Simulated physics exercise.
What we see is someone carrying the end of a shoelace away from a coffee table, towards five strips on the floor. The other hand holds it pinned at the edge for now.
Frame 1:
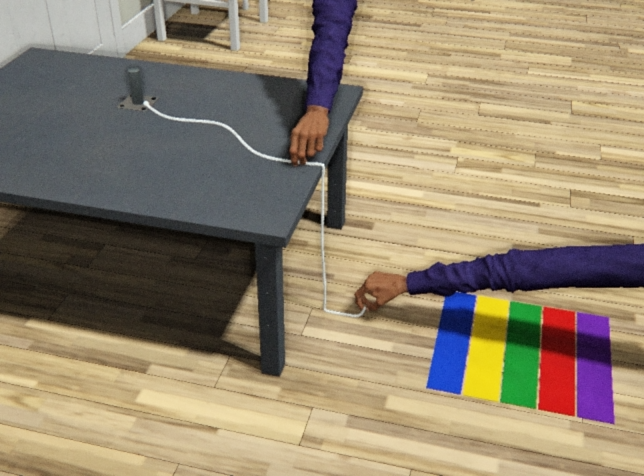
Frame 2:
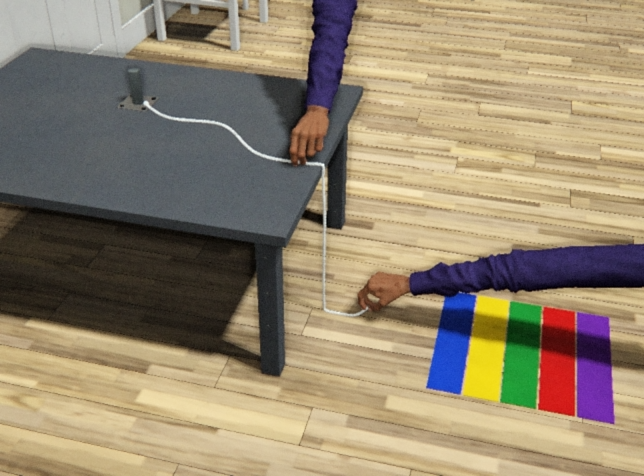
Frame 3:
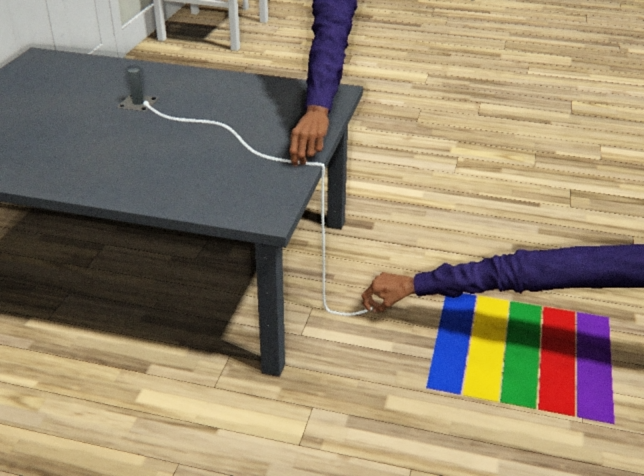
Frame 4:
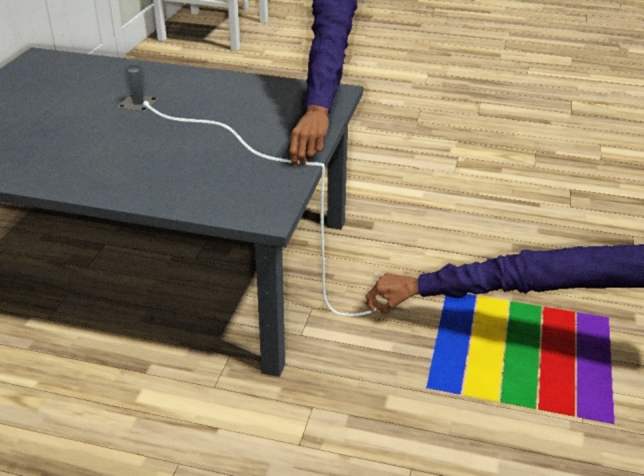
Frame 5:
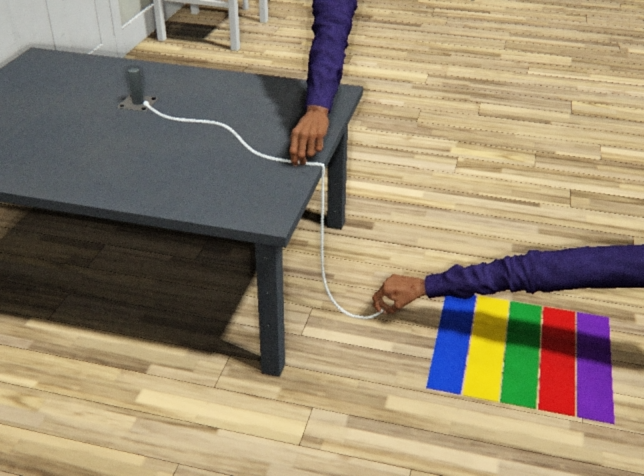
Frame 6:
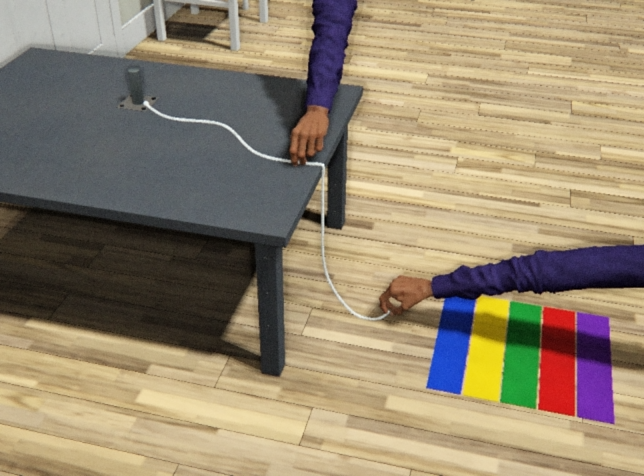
At the start, one hand presses a white cord against the edge of a dark table while another holds its end low by the floor, left of five coloured strips. The lower hand then moves slightly right toward the blue strip, drawing the hanging cord into a slanting curve, while the upper hand stays still.
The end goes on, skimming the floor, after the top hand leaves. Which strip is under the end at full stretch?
The yellow strip.
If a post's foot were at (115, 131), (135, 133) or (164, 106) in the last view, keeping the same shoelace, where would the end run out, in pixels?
Per try, approx.: (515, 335); (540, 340); (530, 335).
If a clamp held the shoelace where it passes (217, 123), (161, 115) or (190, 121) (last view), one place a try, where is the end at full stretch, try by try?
Estimated pixels in sequence: (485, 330), (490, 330) and (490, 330).
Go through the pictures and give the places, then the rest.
End (365, 307); blue (447, 372); yellow (483, 378); green (520, 385); red (557, 392); purple (595, 399), in the first picture.
End (368, 308); shoelace through (163, 116) (225, 126) (260, 155) (323, 180) (324, 241) (324, 299), in the second picture.
End (372, 309), in the third picture.
End (376, 309); shoelace through (163, 116) (225, 126) (260, 155) (323, 180) (323, 241) (325, 299), in the fourth picture.
End (382, 310), in the fifth picture.
End (389, 312); shoelace through (163, 116) (225, 126) (260, 155) (323, 180) (322, 240) (340, 299), in the sixth picture.
A little later, end near (427, 318); short of the strips.
Next, end near (469, 325); over blue.
When it is tight, end near (493, 330); over yellow. It gets as far as the yellow strip.
